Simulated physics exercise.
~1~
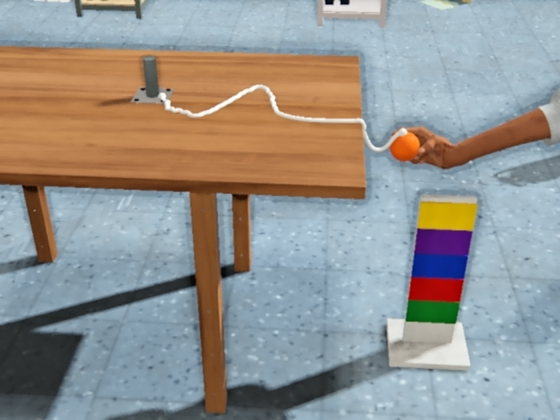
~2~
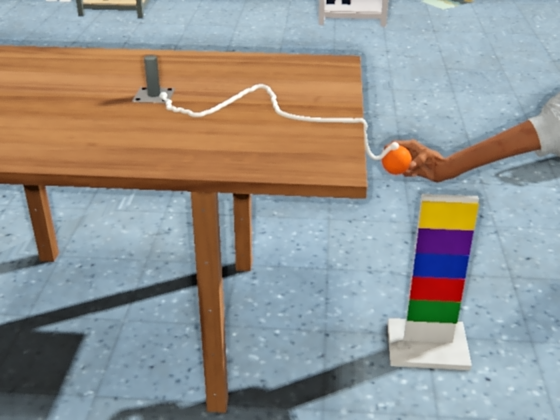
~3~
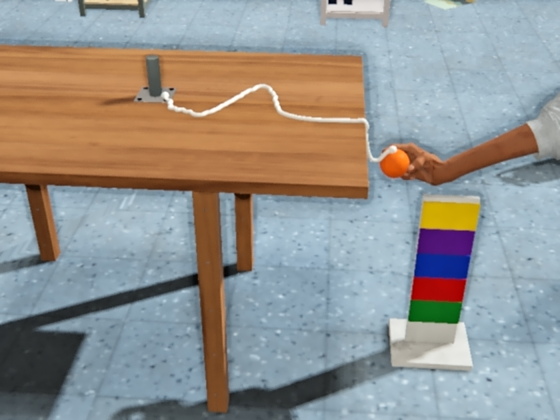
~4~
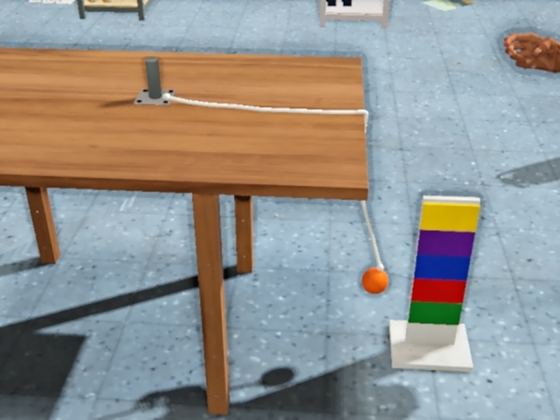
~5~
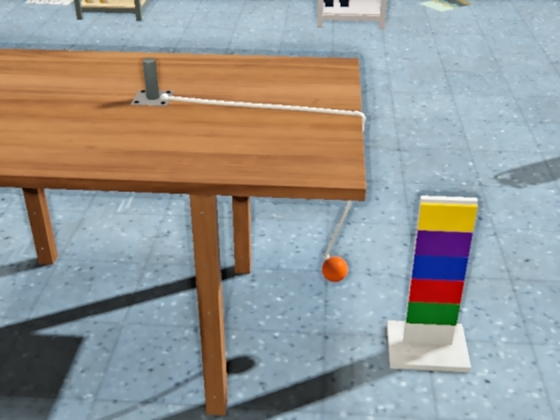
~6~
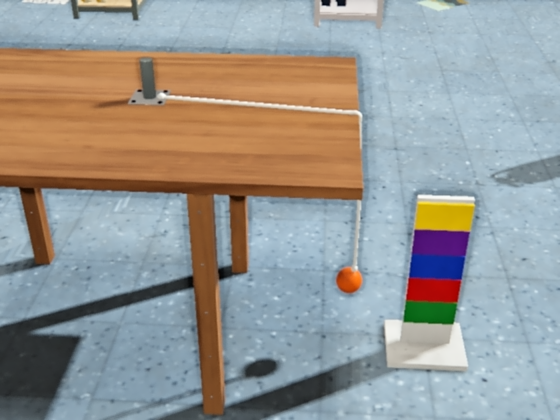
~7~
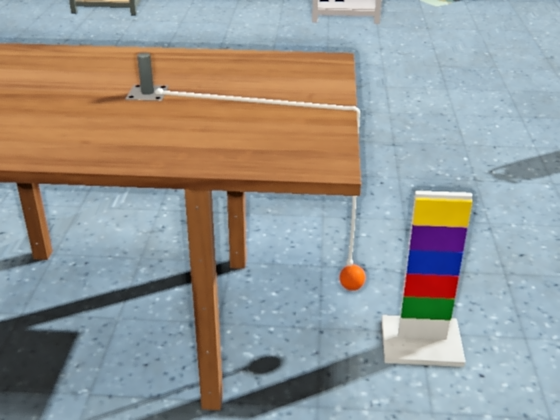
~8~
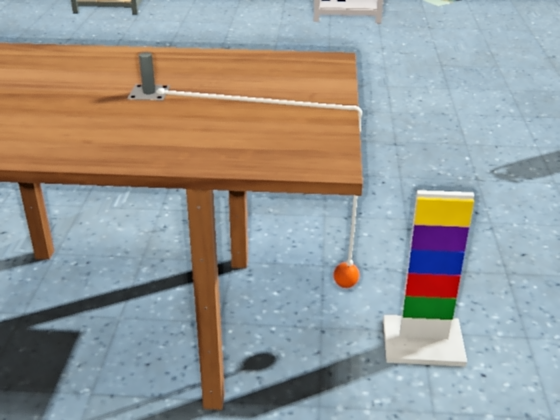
Orange ball on a white cord dropping from a hand past a table edge, swinging slightly, then hanging level with the red band.
